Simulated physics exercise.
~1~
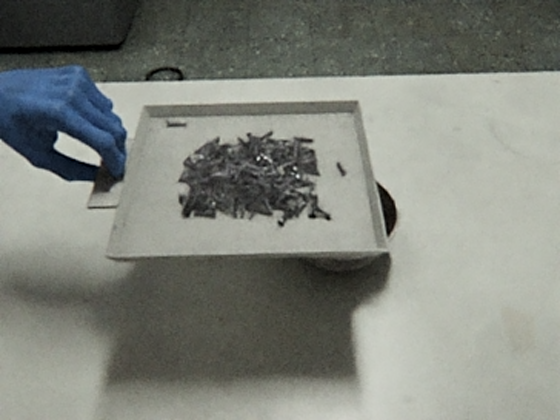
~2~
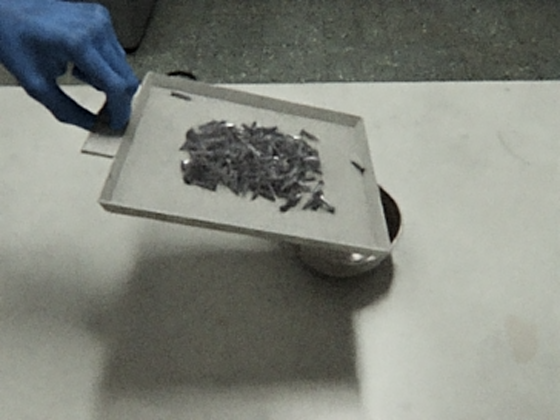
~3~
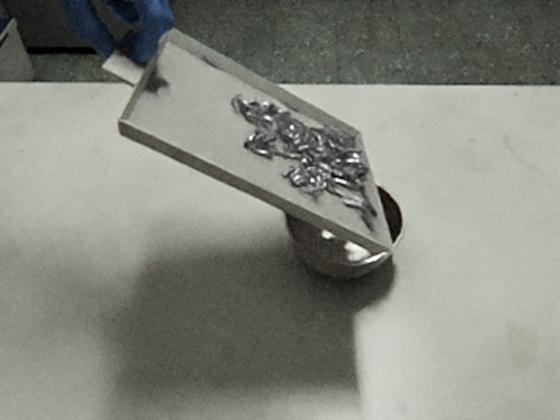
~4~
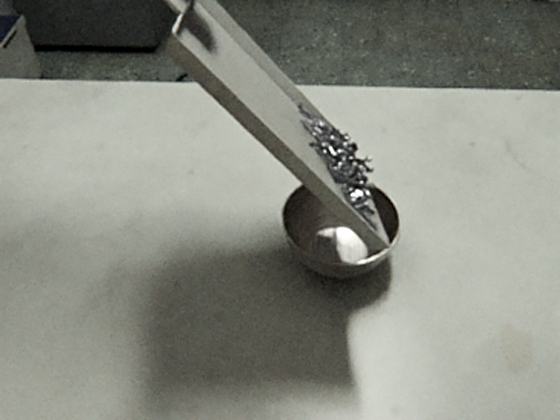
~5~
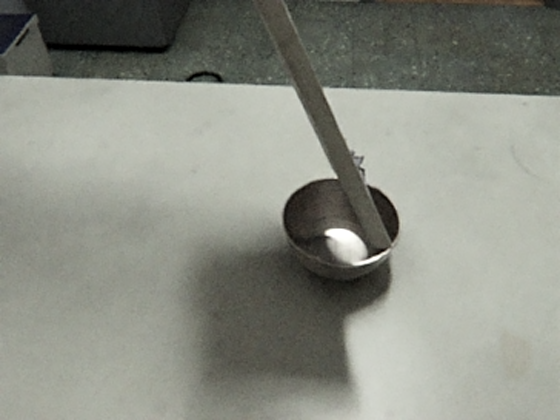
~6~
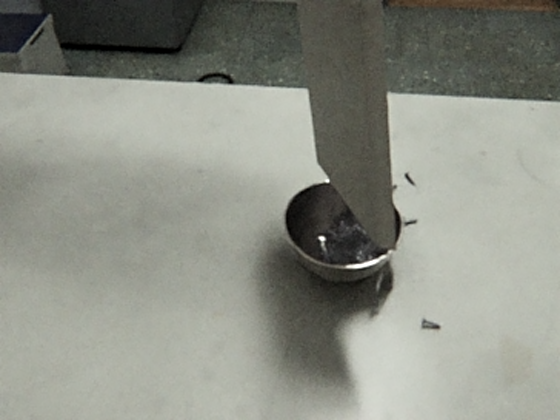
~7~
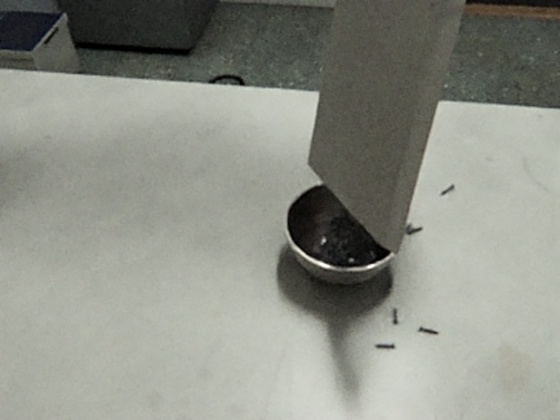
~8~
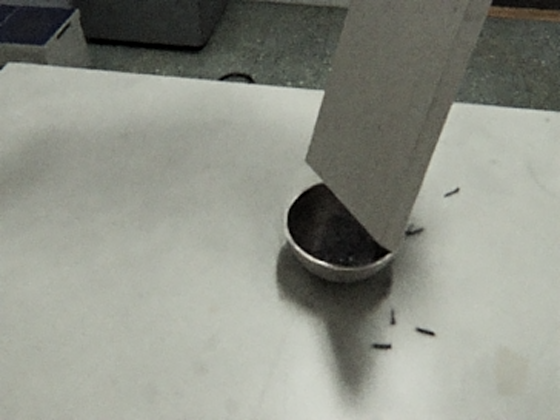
On a pale tabletop with a speckled floor behind it, a blue-gloved hand is seen beside a shallow square tray holding a loose pile of small dark metal screws, its far corner above a round metal bowl. The tray tips steadily toward the right, and the screws slide down and bunch up at its lower edge. As it steepens further, they spill over into the bowl, while some land on the table to the right. The tray tilts on past upright and empties. At the end, most screws lie in the bowl, with a few scattered beside it.
